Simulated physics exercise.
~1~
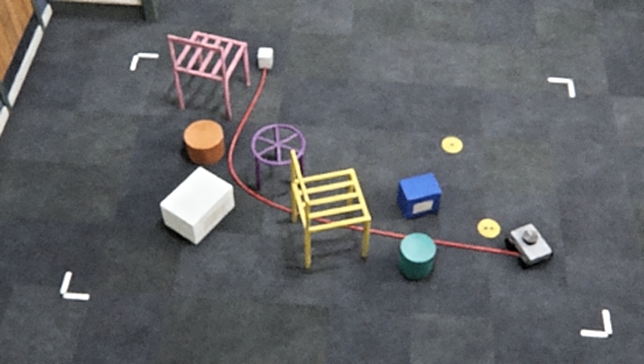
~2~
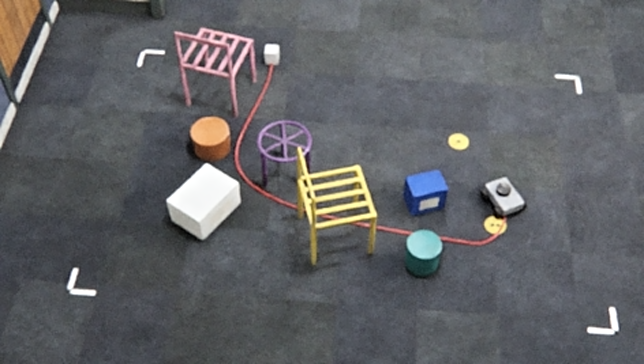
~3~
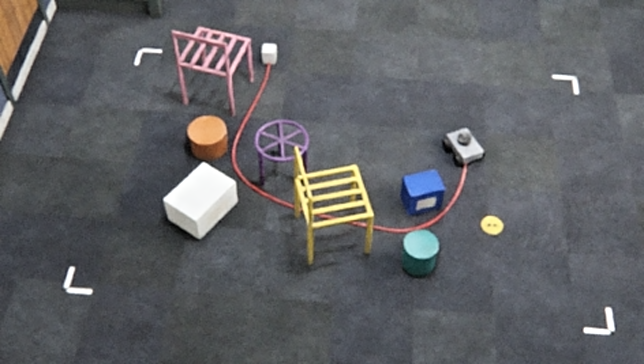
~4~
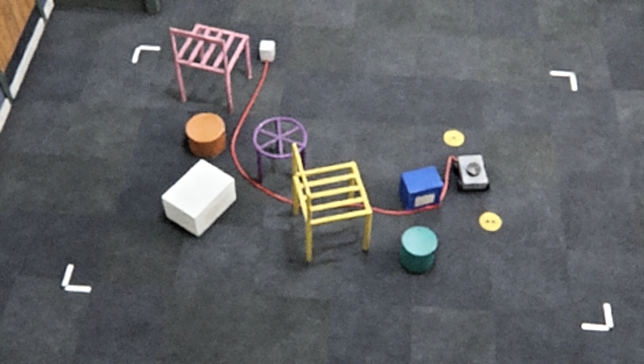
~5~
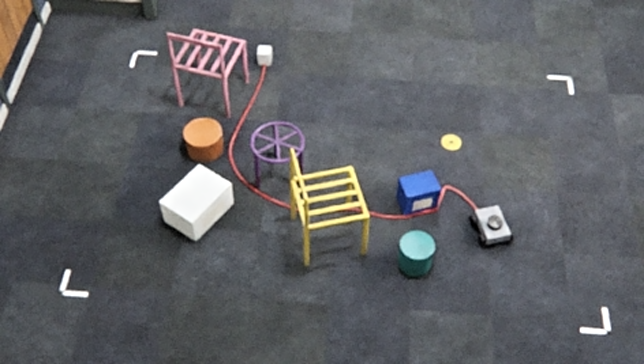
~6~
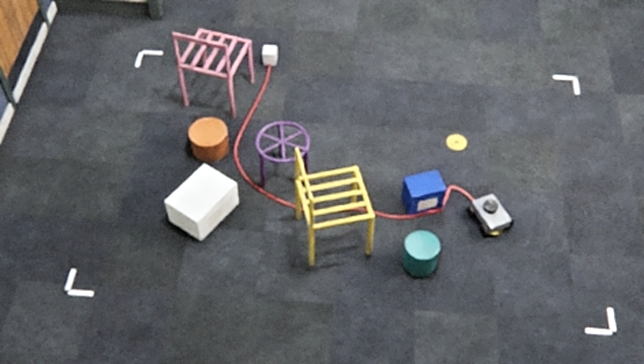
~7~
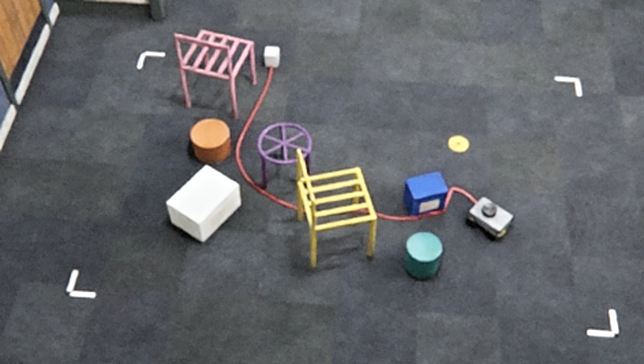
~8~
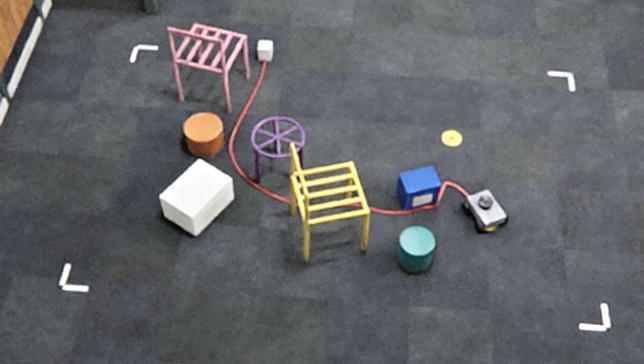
A small grey cart trailing a red lead drives up past a blue box, returns, and stops.
